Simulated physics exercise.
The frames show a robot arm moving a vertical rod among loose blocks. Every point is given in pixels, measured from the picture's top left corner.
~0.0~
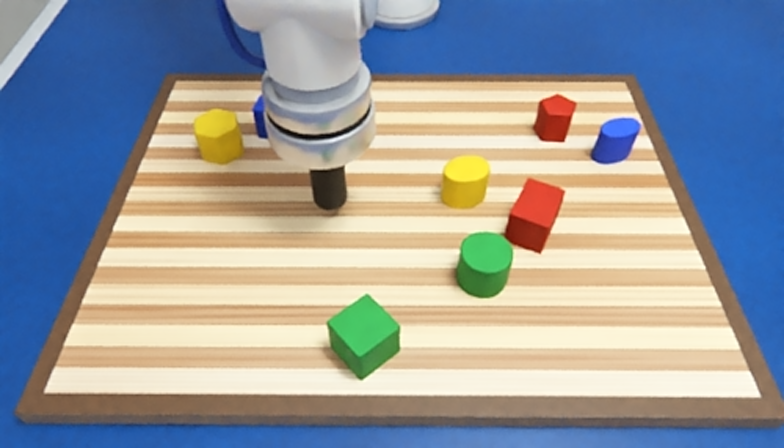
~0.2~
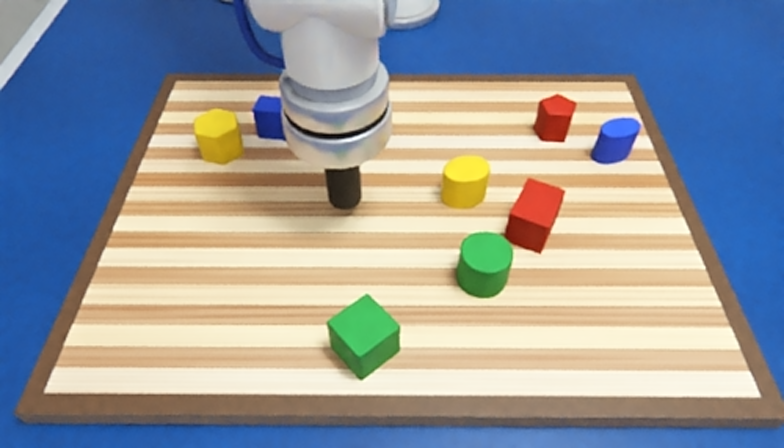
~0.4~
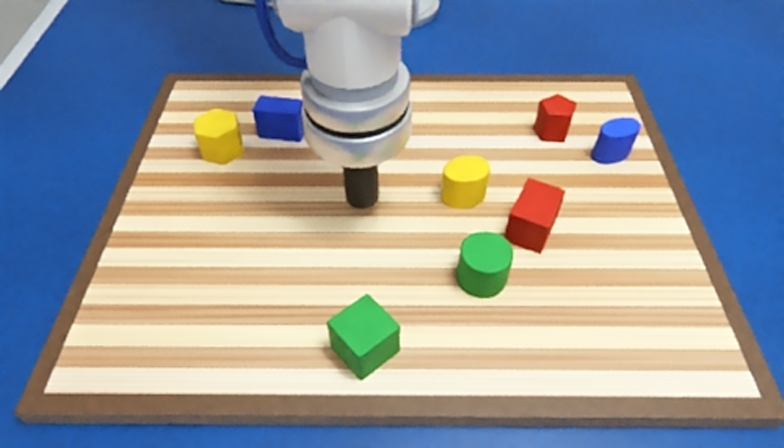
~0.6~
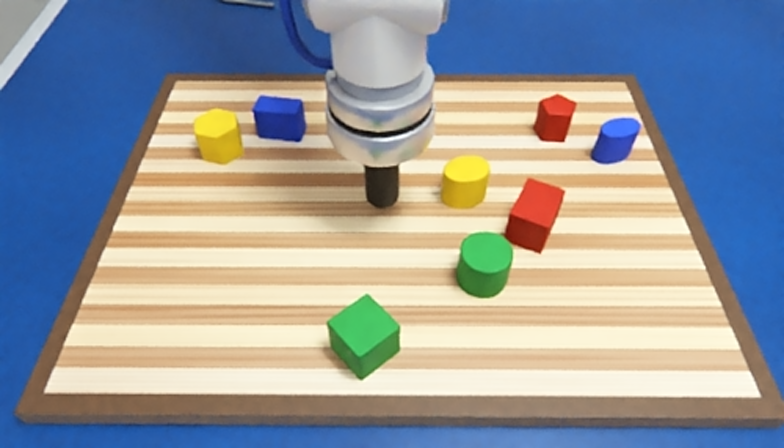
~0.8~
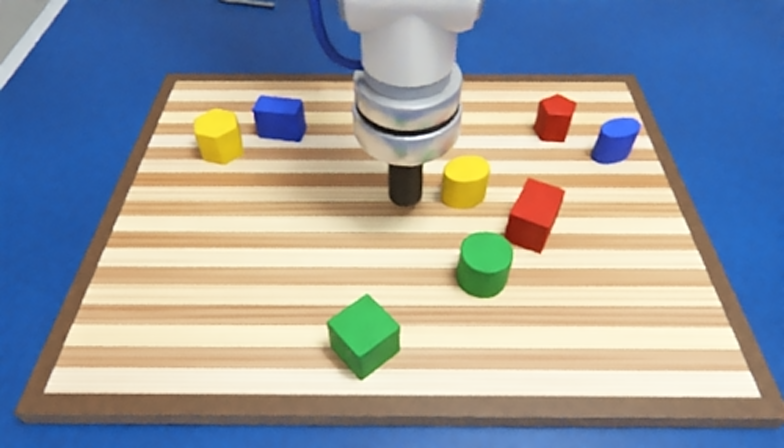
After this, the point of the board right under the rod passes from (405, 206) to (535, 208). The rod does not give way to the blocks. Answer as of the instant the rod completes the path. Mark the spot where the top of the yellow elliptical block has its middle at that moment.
Near (526, 152).
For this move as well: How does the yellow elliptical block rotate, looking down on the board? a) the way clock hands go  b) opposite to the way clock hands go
b (opposite to the way clock hands go)
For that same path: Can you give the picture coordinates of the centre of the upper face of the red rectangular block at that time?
In the picture, that point is around (559, 207).
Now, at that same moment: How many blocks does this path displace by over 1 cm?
Answer: 2.
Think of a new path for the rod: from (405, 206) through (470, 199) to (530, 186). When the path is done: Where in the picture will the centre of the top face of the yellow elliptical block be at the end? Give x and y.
My best guess is (554, 136).
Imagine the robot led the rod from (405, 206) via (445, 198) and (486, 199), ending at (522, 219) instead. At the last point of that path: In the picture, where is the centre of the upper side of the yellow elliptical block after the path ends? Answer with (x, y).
I'd expect the centre of its top face to be at (534, 160).
The first path, step by step. One third of the way, rod at (450, 197); yellow elliptical block at (487, 164), turned 15° anticlockwise.
Two thirds of the way, rod at (494, 197); yellow elliptical block at (515, 155), turned 60° anticlockwise.
At the end, rod at (538, 198); yellow elliptical block at (526, 152), turned 100° anticlockwise; green circular block in place; red rectangular block at (559, 207), turned 45° clockwise.
